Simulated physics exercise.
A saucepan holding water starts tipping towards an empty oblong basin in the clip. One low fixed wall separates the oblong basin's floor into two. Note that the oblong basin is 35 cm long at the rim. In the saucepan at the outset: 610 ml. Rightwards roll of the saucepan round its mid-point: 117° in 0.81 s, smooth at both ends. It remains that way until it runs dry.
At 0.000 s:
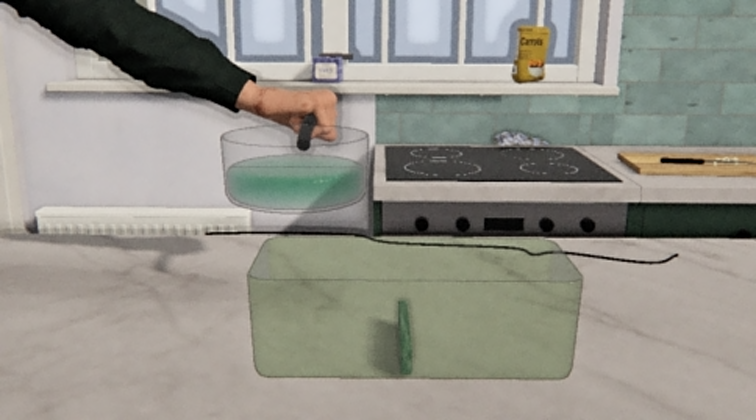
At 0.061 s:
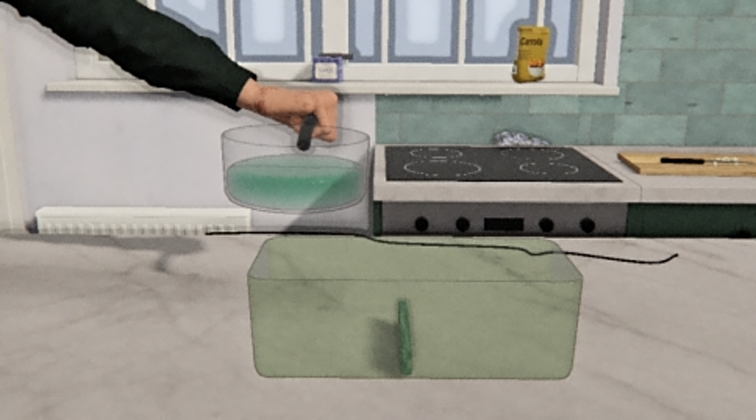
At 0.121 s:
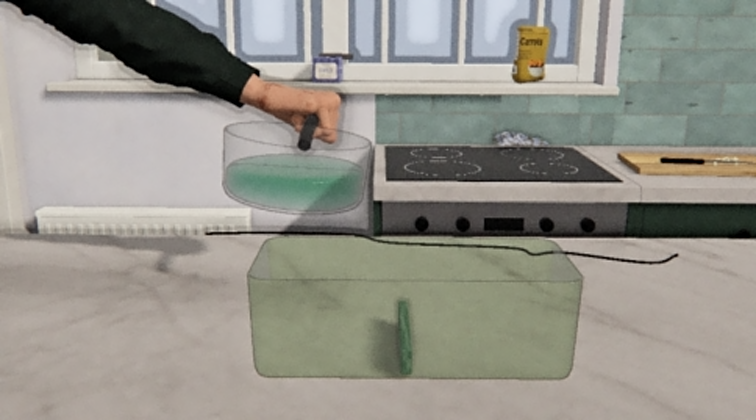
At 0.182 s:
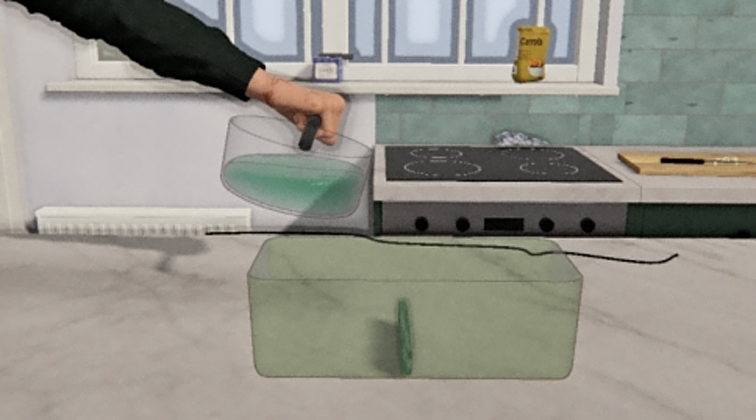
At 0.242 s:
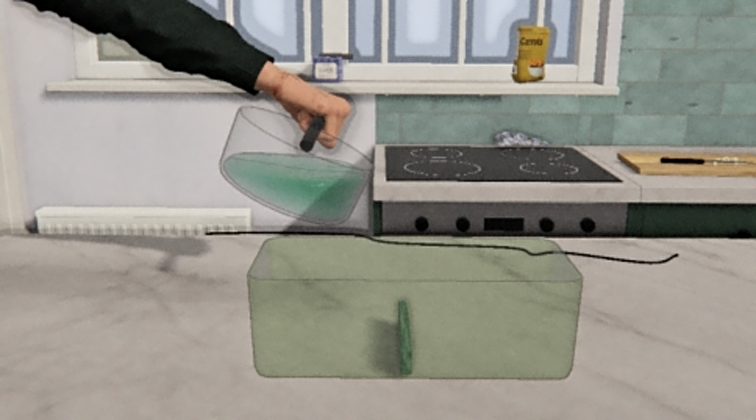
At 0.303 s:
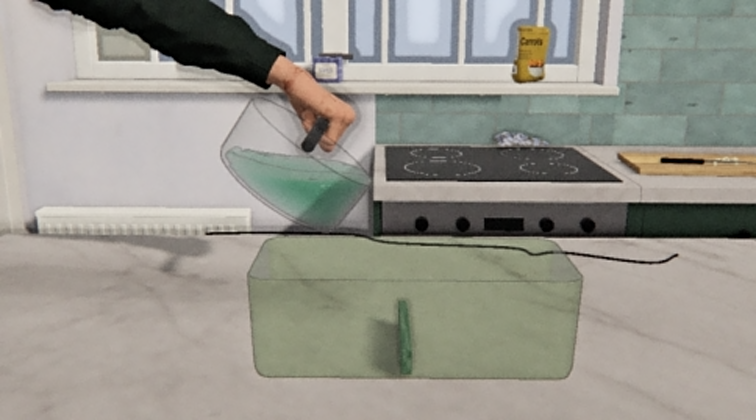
The clip opens with a hand holding a clear saucepan of green-tinted water level above and to the left of an empty, see-through oblong basin on a marble worktop. The hand rolls the saucepan rightwards, slightly at first and then more steeply, and the water shifts towards its lower right side.
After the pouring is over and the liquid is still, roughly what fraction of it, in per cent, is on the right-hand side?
Roughly 34 out of 100 parts.
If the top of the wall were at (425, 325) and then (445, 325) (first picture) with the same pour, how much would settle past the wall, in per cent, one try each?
The first gives near 15 per cent and the second near 15 per cent.
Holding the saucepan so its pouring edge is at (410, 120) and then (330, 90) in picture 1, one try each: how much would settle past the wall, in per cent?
I'd say 65 percent on the first go, 15 percent on the next.
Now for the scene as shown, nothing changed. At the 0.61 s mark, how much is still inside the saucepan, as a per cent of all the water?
About 22 percent.
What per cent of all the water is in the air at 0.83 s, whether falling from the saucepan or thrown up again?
Near 5 percent.
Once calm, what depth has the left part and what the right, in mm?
Depths at rest: Left around 16 mm, right around 8 mm.
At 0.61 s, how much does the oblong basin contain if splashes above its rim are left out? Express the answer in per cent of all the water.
Close to 64 in a hundred.
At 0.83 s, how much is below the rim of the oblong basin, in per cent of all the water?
Roughly 94 percent of it.
Then, 0.61 s in, the tilt is 99° and 21 per cent is still to pour, 39 is left of the wall and 25 right of it.
Then, 0.83 s in, the tilt is 117° and 2 per cent is still to pour, 62 is left of the wall and 31 right of it.
Then, 1.06 s in, the tilt is 117° and 0 per cent is still to pour, 64 is left of the wall and 34 right of it.
Then, 1.31 s in, the tilt is 117° and 0 per cent is still to pour, 64 is left of the wall and 34 right of it.
Finally, 64 per cent lies left of the wall, 34 right of it and 2 outside.
